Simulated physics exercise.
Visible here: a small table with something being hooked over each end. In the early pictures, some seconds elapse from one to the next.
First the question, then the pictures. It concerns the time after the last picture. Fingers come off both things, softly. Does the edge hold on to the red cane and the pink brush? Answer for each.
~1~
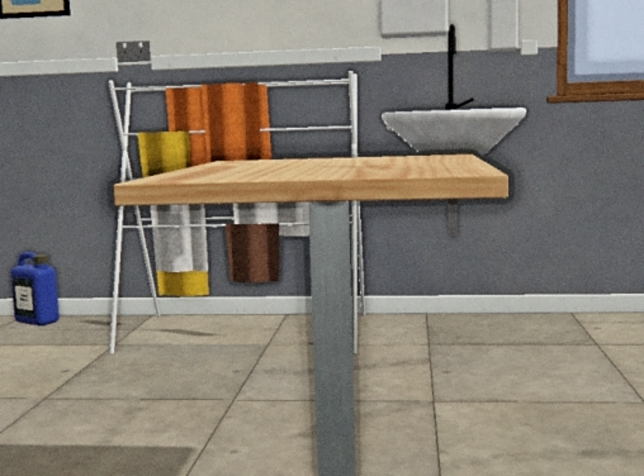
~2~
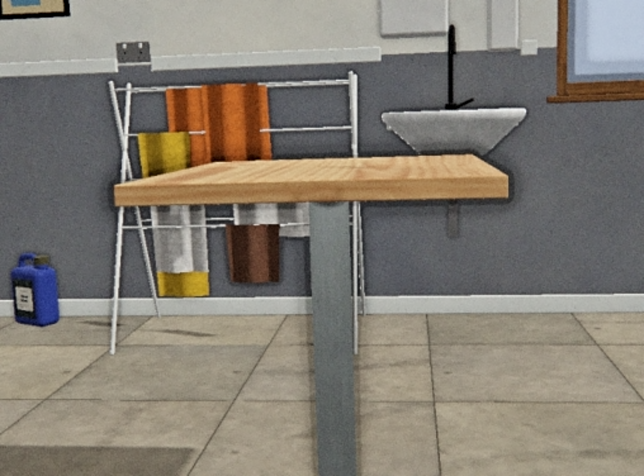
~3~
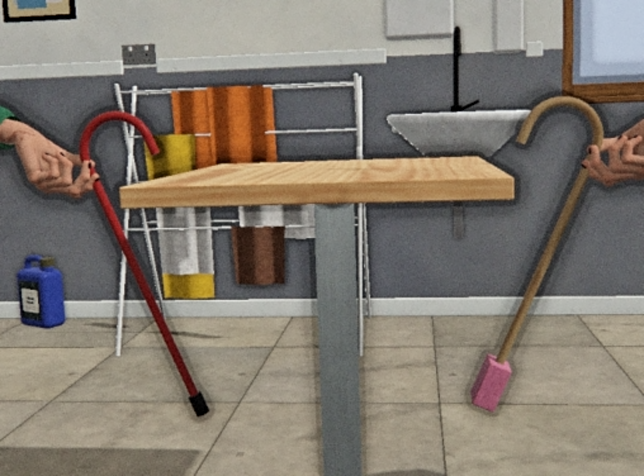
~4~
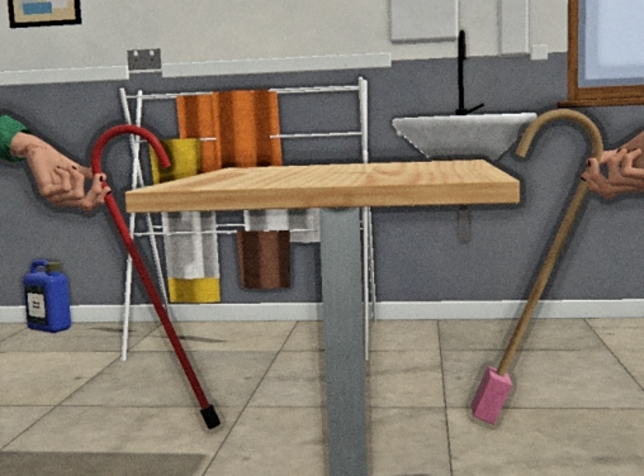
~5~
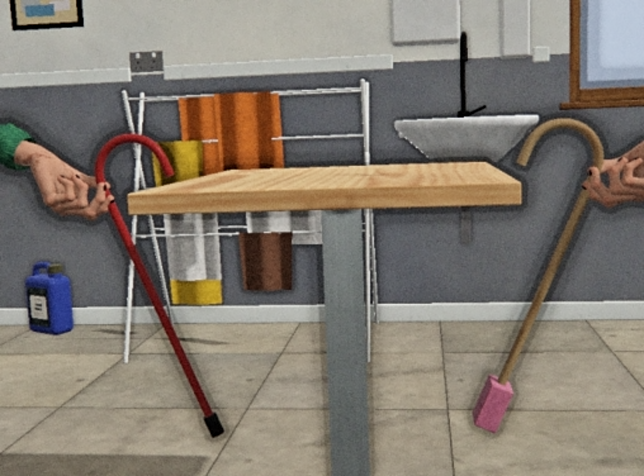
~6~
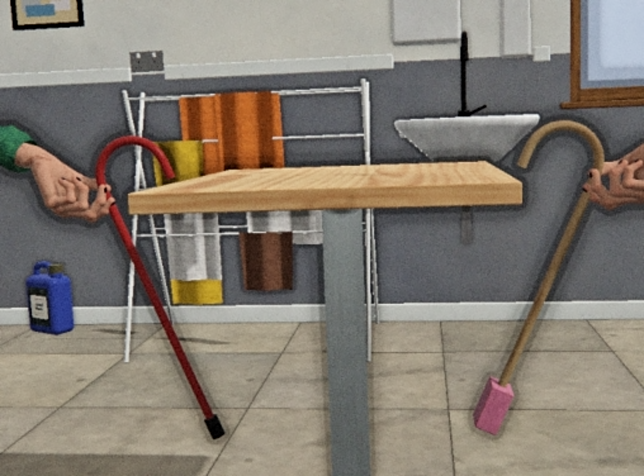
The red cane falls off, the pink brush falls off.
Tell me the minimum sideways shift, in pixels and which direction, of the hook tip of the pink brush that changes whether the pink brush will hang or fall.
Close to 20 pixels leftward.
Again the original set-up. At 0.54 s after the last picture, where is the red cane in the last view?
I'd look for it close to (110, 463).
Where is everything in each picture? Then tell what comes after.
Table (328, 175), in the first picture.
Table (328, 176), in the second picture.
Still on the way; red cane (167, 261); table (333, 178), in the third picture.
Still on the way; pink brush (515, 263); table (338, 182), in the fourth picture.
Still on the way; red cane (182, 282); table (340, 184), in the fifth picture.
In place, still held; red cane (183, 284); pink brush (517, 274); table (341, 183), in the sixth picture.
Then, 0.32 s on from there, red cane at the bottom near (179, 418); pink brush at the bottom near (528, 431).
Then, 0.54 s on from there, red cane on its way down near (110, 463); pink brush on its way down.
In the end, the red cane falls to the floor; the pink brush falls to the floor.
